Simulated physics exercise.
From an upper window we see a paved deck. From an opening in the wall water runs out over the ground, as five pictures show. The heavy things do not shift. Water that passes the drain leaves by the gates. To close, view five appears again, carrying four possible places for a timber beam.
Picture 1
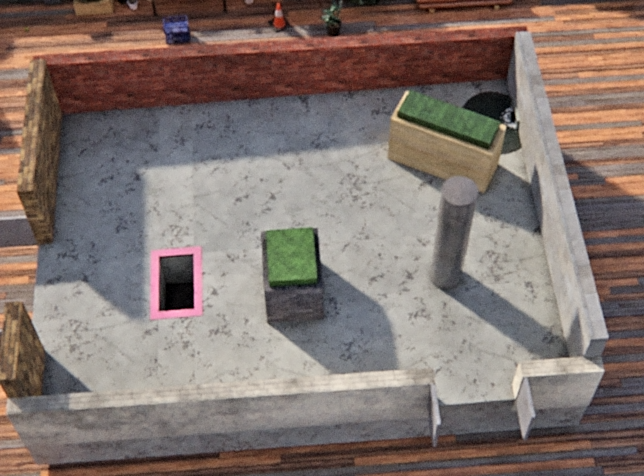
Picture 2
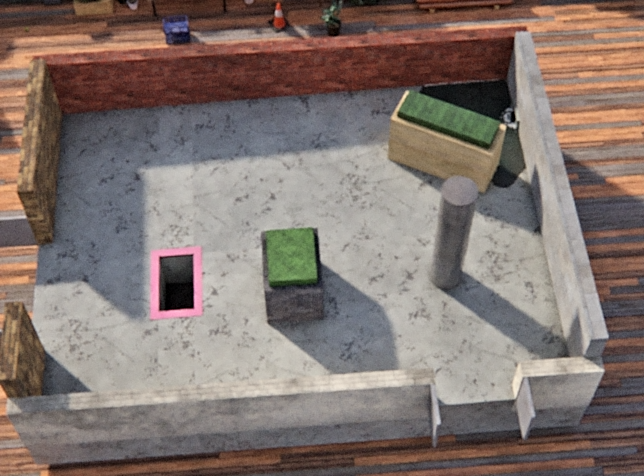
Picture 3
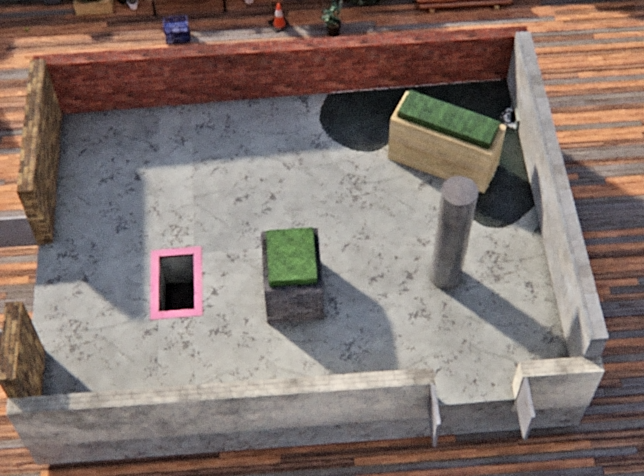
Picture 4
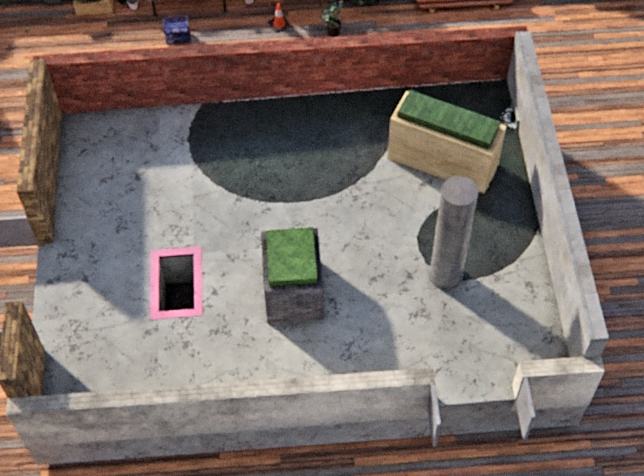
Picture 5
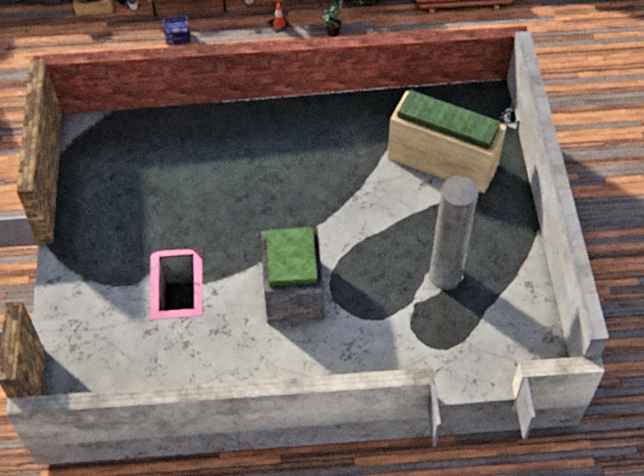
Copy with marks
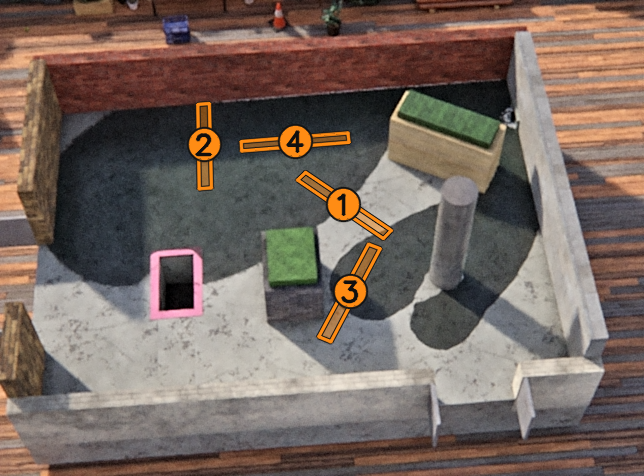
A dark wet patch spreads from the top right corner of the walled deck, creeping behind and around the wooden planter with the green top. It widens leftward along the red brick wall and down past the round pillar, then covers much of the floor and reaches the pink-edged opening.
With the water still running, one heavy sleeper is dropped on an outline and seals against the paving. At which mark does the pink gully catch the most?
Position 2.
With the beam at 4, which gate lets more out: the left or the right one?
The left one.
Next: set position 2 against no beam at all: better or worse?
Position 2 is better.
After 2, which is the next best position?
3.
On the marked copy, 1 from (301, 176) to (387, 234); 2 from (205, 188) to (203, 103); 3 from (324, 339) to (374, 246); 4 from (241, 146) to (348, 137).
With 1, about 13 % of the stream goes into the pink gully, about 85 % out by the gates.
With 2, about 58 % of the stream goes into the pink gully, about 42 % out by the gates.
With 3, about 19 % of the stream goes into the pink gully, about 79 % out by the gates.
With 4, about 11 % of the stream goes into the pink gully, about 87 % out by the gates.
